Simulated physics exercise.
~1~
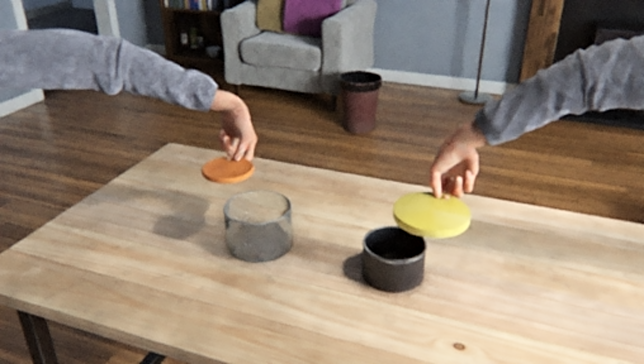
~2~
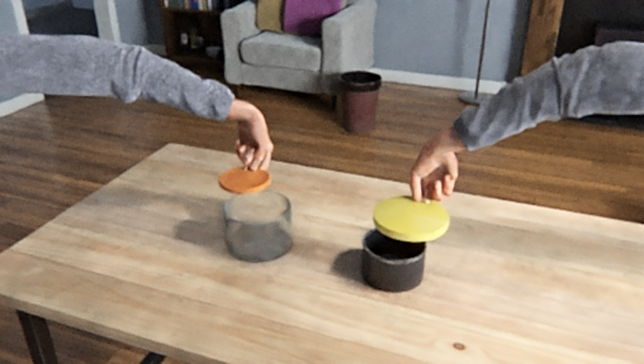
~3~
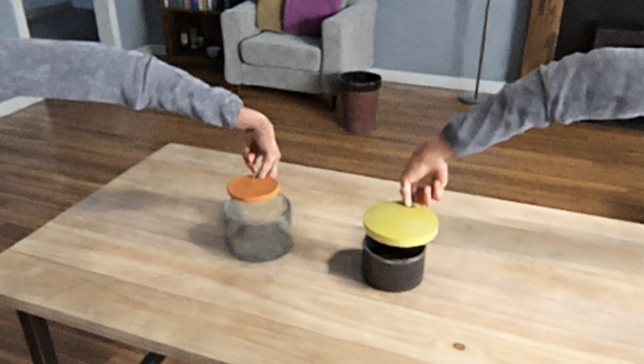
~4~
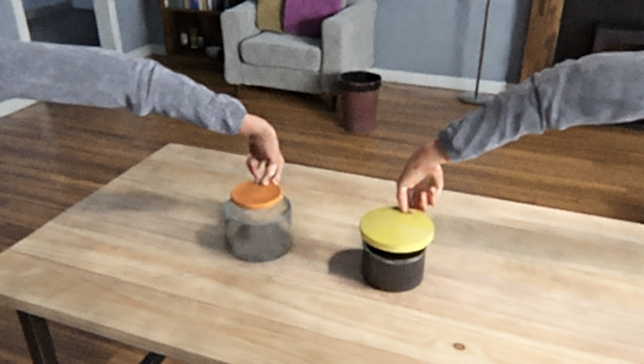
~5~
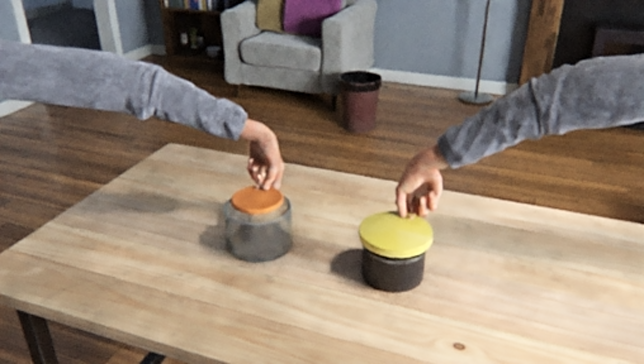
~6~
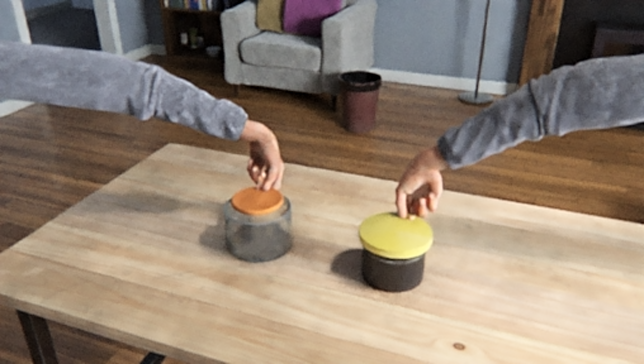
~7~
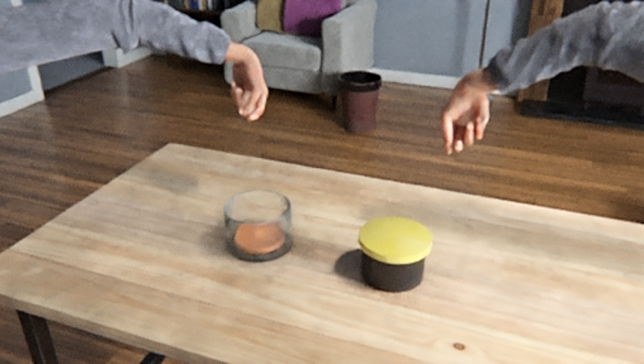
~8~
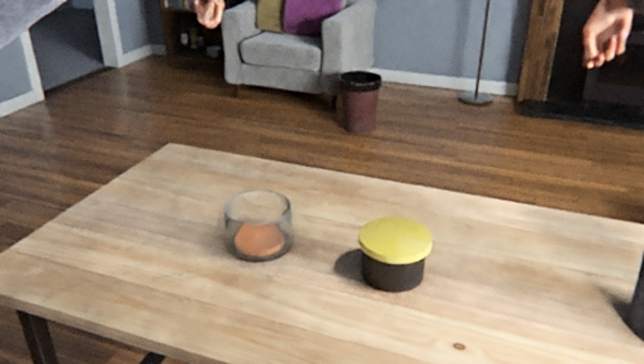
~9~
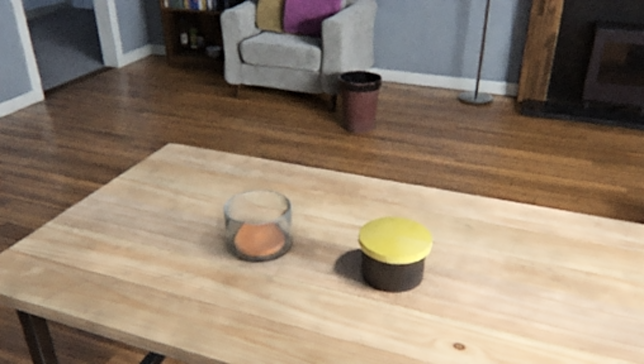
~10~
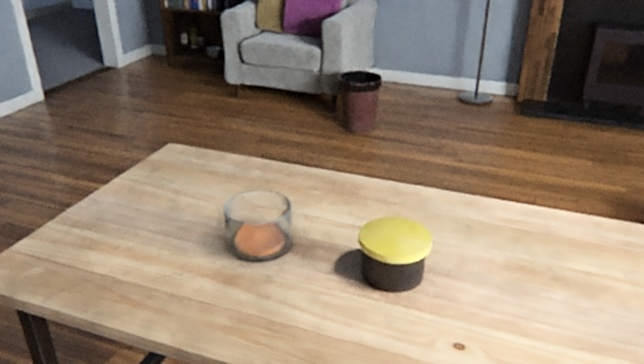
In a living room with a grey armchair and a wooden floor, two hands in grey sleeves hold flat round discs above two open containers on a pale wooden table. The left hand moves an orange lid right and down toward a clear glass, while the right hand brings a yellow disc left and down over a dark jar. Both discs pause at the openings, fingertips still on them. Then the hands let go and draw back out of view. The orange lid drops inside the glass and lies at the bottom, while the yellow disc stays on the rim, covering the jar.
